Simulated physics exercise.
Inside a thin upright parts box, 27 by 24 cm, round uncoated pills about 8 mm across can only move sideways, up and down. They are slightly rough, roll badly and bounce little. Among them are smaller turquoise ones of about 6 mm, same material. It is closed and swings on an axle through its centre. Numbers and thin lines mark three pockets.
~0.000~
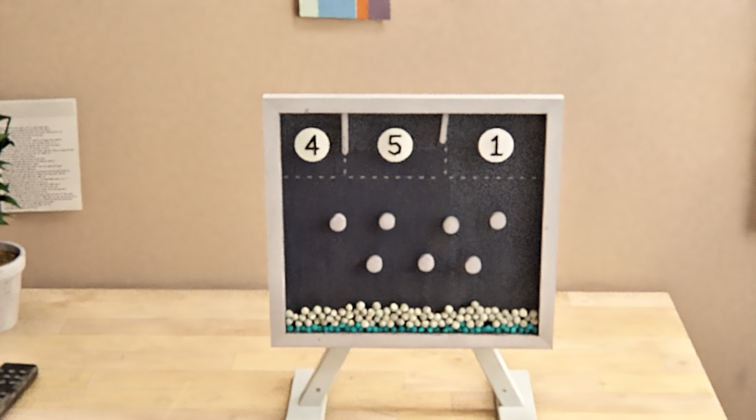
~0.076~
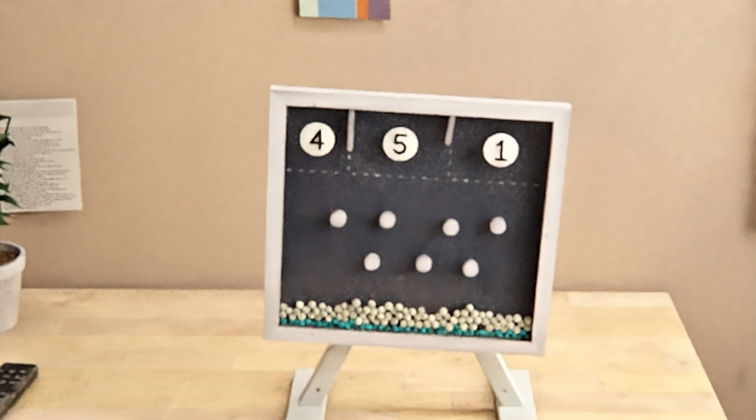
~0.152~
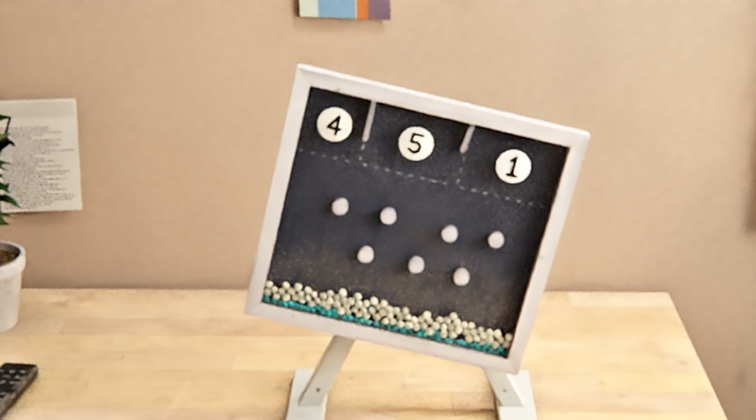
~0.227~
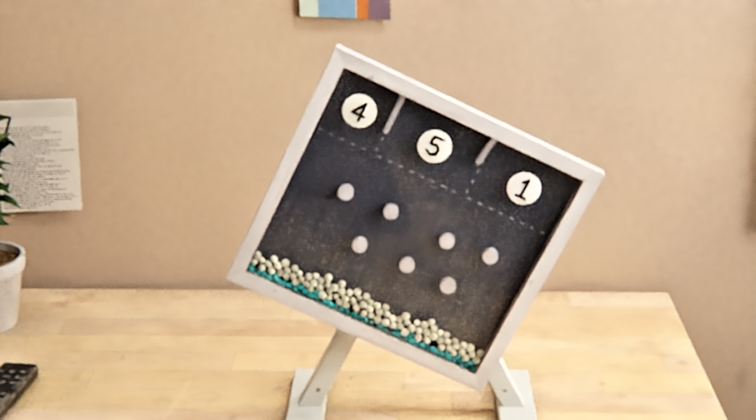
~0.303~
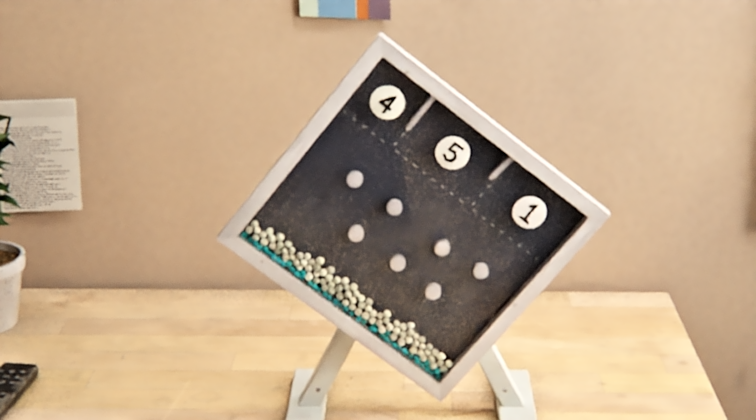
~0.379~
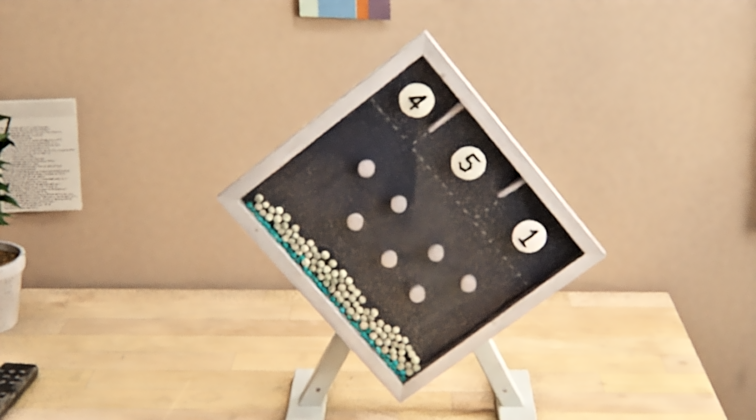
A square framed box on a stand, with numbered circles, round pegs and small cream and turquoise balls inside, started level and turned steadily clockwise while the balls stayed heaped along its lower-left side.
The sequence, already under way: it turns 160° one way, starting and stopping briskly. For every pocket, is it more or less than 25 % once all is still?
Pocket 1: More, pocket 4: Less, pocket 5: Less than 25 %.
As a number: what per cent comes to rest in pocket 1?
About 75 per cent.
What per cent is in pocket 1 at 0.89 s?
Roughly 20 per cent.
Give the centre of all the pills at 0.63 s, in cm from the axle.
About 9 cm left and 8 cm below.
By 0.63 s, it stands 92° clockwise; the pills' middle is 9 cm left of and 8 cm below the centre; nothing in the marked areas.
By 0.89 s, it stands 135° clockwise; the pills' middle is 9 cm left of and 7 cm below the centre; no. 1, 20 %.
By 1.11 s, it stands 160° clockwise; the pills' middle is 8 cm left of and 9 cm below the centre; no. 1, 60 %.
All still by 1.9 s, it stands 160° clockwise; no. 1, 75 %, no. 4, 0 %, no. 5, 0 %, elsewhere 25 %.
